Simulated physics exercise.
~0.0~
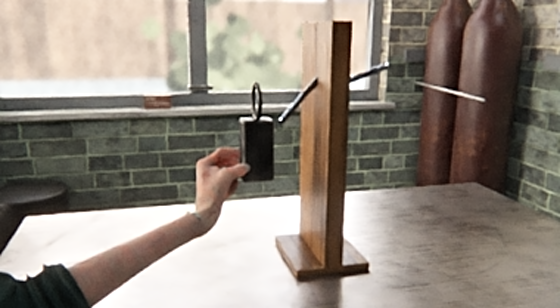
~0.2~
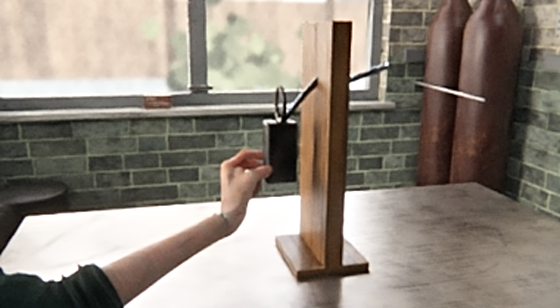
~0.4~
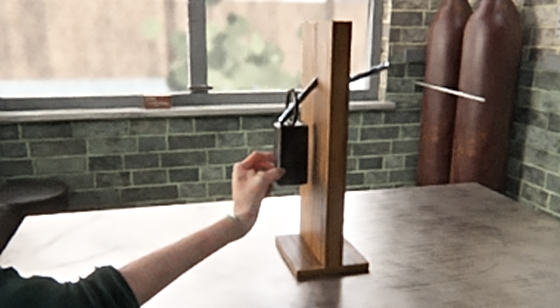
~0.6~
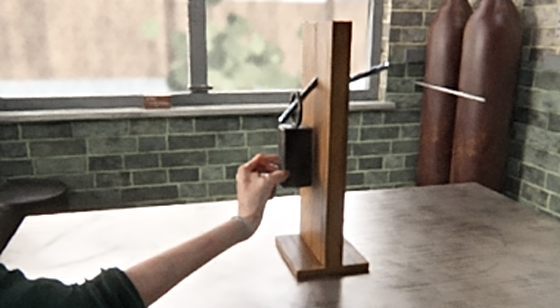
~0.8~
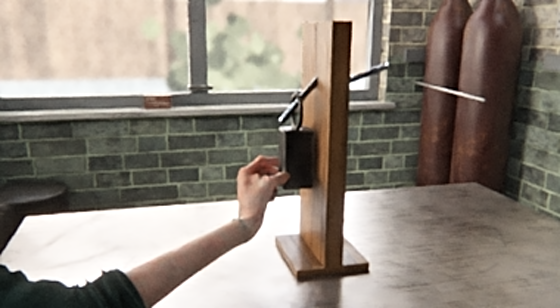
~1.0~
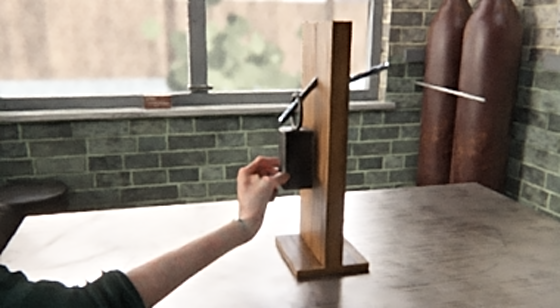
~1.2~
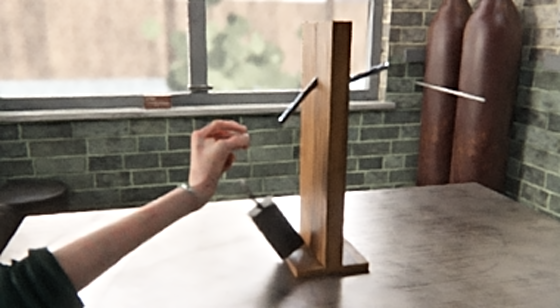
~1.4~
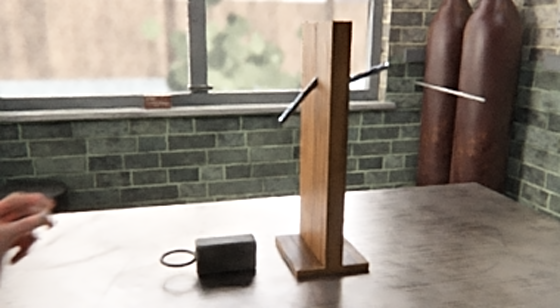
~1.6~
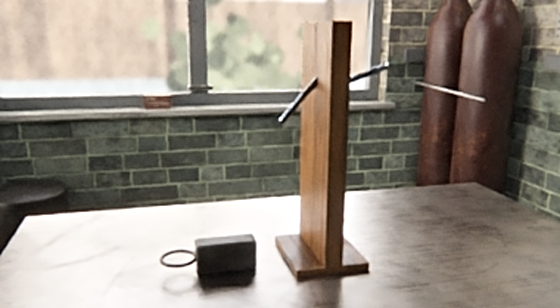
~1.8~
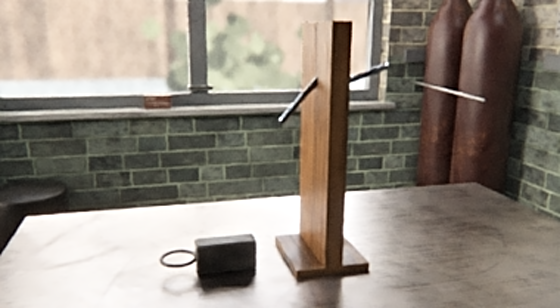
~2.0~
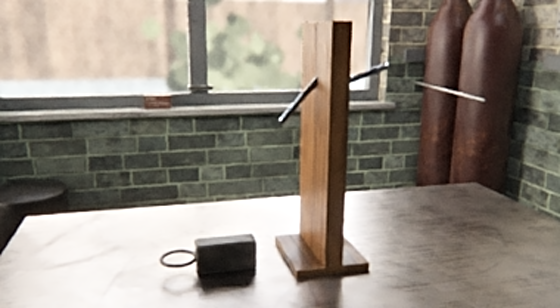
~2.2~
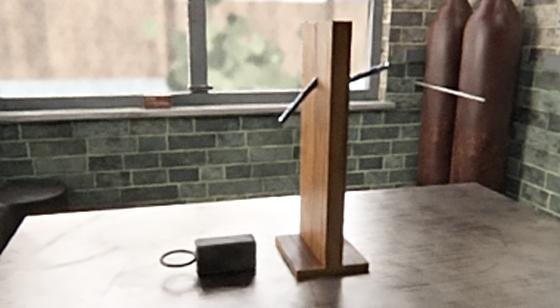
Black pouch being hung by its ring on a wooden stand's peg, slipping off once released and dropping onto the table.
